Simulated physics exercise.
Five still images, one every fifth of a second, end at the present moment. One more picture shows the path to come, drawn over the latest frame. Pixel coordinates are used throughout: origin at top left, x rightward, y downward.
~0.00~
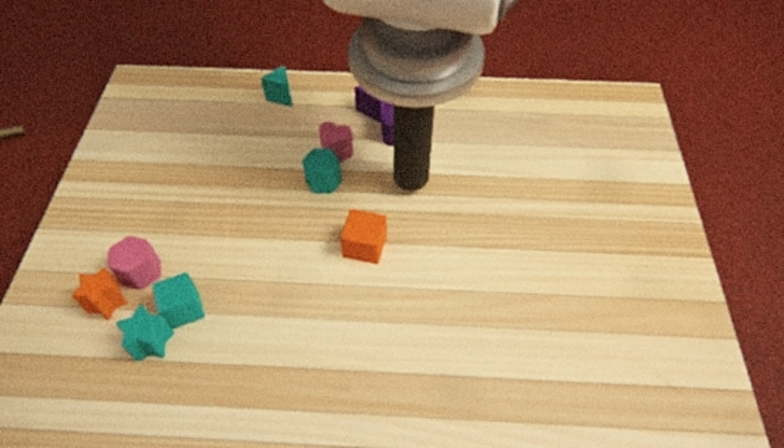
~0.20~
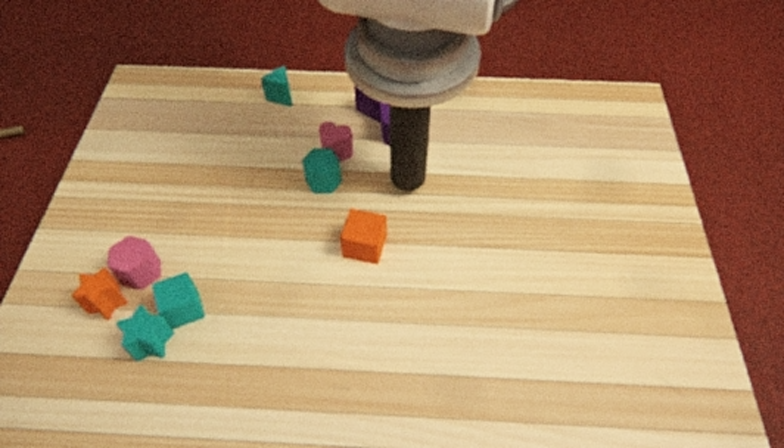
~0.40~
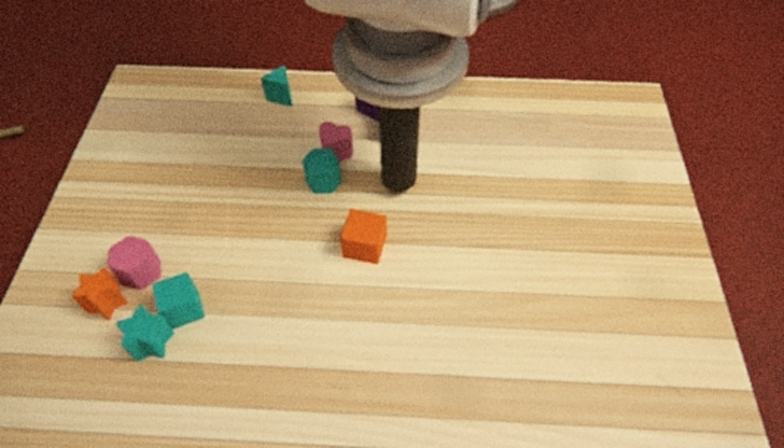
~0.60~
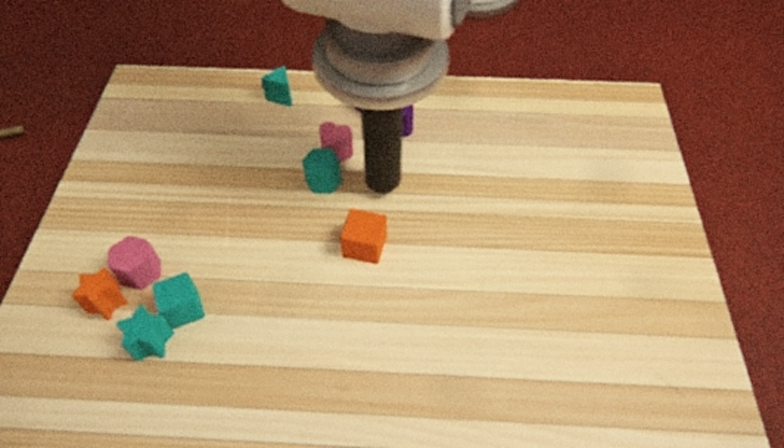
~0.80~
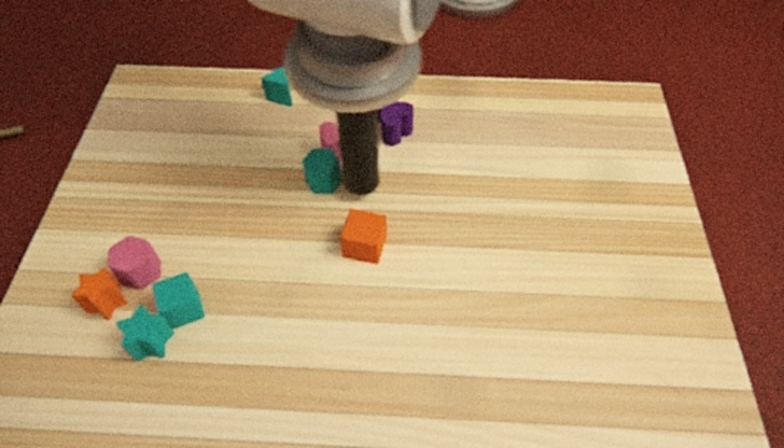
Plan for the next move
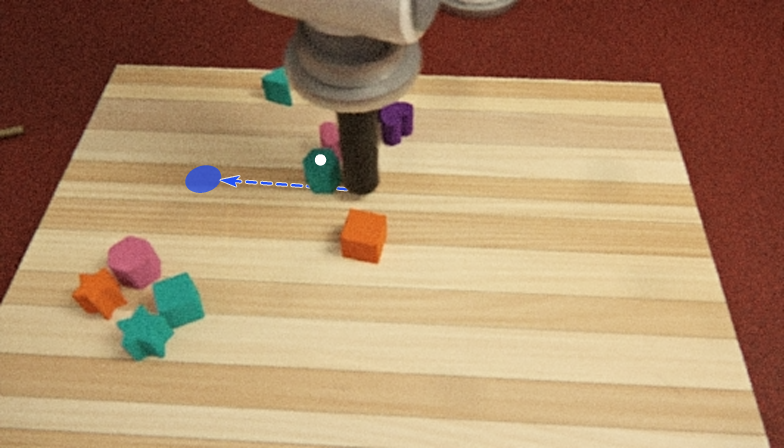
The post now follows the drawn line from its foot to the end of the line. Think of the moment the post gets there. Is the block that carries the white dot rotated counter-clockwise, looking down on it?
I believe not.
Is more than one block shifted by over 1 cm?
The answer is no.
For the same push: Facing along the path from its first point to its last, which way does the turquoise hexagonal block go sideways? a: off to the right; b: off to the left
a: Off to the right.
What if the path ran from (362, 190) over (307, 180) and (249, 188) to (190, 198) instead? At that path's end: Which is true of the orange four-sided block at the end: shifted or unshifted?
The orange four-sided block will stay where it is.
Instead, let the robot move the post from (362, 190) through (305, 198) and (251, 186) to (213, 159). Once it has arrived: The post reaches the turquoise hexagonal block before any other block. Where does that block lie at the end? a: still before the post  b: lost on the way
Choice b: Lost on the way.
Path on the board, straight from (362, 190) to (203, 179); the dot is on the turquoise hexagonal block.
What follows on the original path. One third of the way, post at (306, 177); turquoise hexagonal block at (272, 154).
Two thirds of the way, post at (252, 173); turquoise hexagonal block at (221, 146), turned 25° clockwise.
At the end, post at (200, 170); turquoise hexagonal block at (189, 134), turned 100° clockwise; pink heart block in place.
